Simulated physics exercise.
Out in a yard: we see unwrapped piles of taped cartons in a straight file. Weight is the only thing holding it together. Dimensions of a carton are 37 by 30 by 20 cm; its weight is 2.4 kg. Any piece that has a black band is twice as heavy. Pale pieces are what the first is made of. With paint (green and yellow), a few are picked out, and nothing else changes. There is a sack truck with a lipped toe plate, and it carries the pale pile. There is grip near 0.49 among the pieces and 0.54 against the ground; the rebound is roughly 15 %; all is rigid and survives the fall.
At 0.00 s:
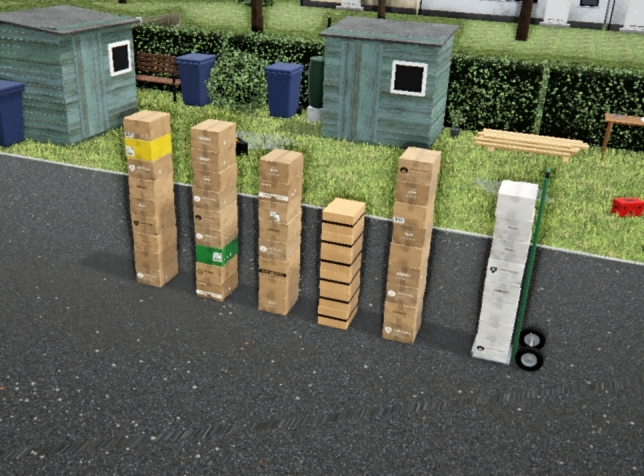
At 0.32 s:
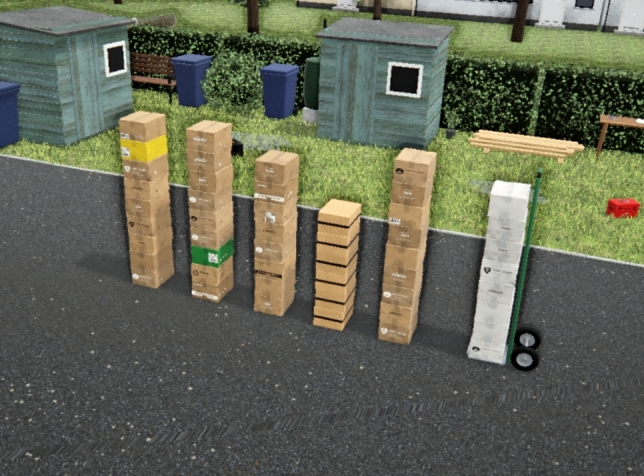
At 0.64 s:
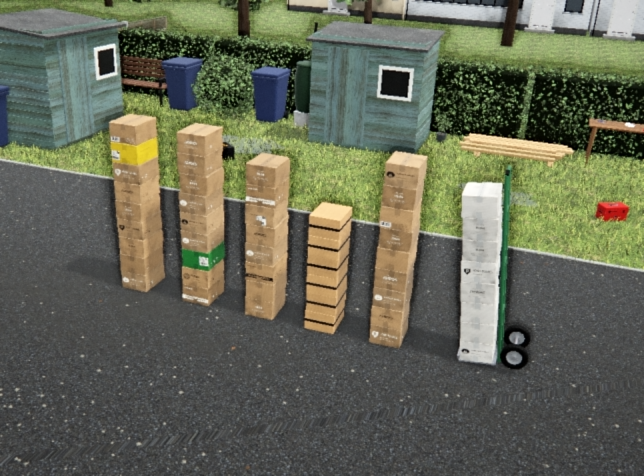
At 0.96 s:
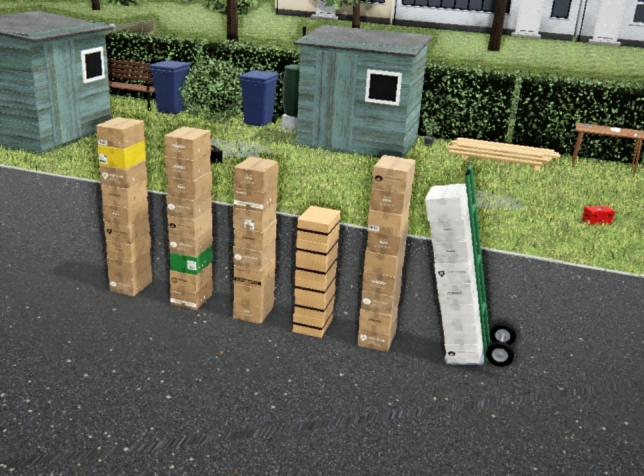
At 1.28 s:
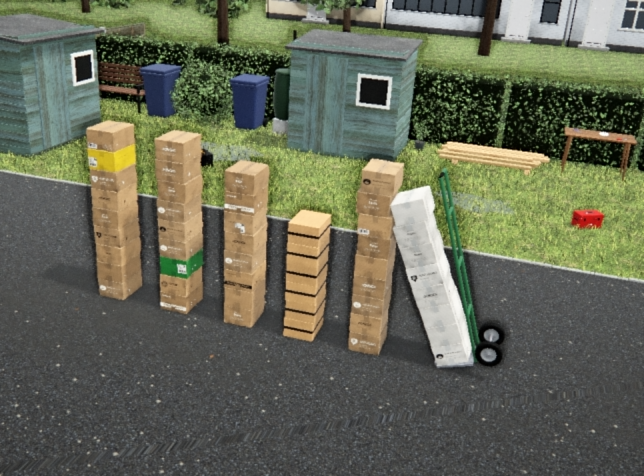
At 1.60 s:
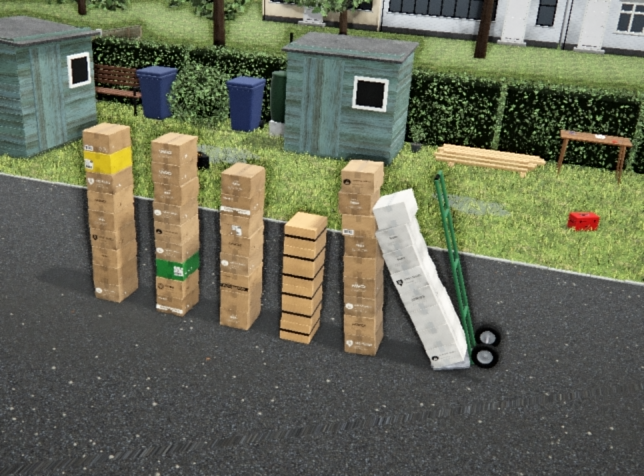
A tall pale stack of boxes on a green hand truck stands at the right end of a row of brown carton stacks on dark tarmac, seen from slightly above. One yellow and one green carton mark the two leftmost stacks, with sheds, blue bins and a hedge behind. As the view pans right, the truck tilts left, and the pale stack leans beyond it against the nearest brown stack, nudging its cartons.
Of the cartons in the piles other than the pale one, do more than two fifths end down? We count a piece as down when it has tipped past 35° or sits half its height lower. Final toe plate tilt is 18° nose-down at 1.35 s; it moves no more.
Yes.
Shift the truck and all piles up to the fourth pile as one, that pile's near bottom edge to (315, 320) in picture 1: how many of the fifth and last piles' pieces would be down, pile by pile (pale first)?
Counts down: Fifth 8; last 9.
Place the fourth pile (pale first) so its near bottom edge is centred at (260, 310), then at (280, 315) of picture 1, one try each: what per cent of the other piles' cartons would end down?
Try 1: Around 90 %; try 2: Around 100 %.
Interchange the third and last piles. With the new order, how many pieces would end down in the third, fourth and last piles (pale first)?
Pile by pile, you'd see third at 9, fourth at 8 and last at 5 down.
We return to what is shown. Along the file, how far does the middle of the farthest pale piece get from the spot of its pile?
It ends around 160 cm away.
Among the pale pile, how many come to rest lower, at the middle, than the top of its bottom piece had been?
The number is 3.
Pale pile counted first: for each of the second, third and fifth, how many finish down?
By pile: Second 9, third 6, fifth 9.
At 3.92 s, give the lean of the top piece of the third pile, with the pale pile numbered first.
Its lean is roughly 40 degrees.
By 2.86 s, 8 of the pale pile down; 13 of the 41 other cartons down.
By 3.92 s, 8 of the pale pile down; 37 of the 41 other cartons down; green carton tilted 49°, 17 cm lower; yellow carton tilted 31°, 24 cm lower.
When it is over (6.0 s), 8 of the pale pile down; 41 of the 41 other cartons down; yellow carton upside down; green carton tilted 44°, 18 cm lower. That is 100 per cent. In pixels of the last frame, middles, green carton near (129, 269).
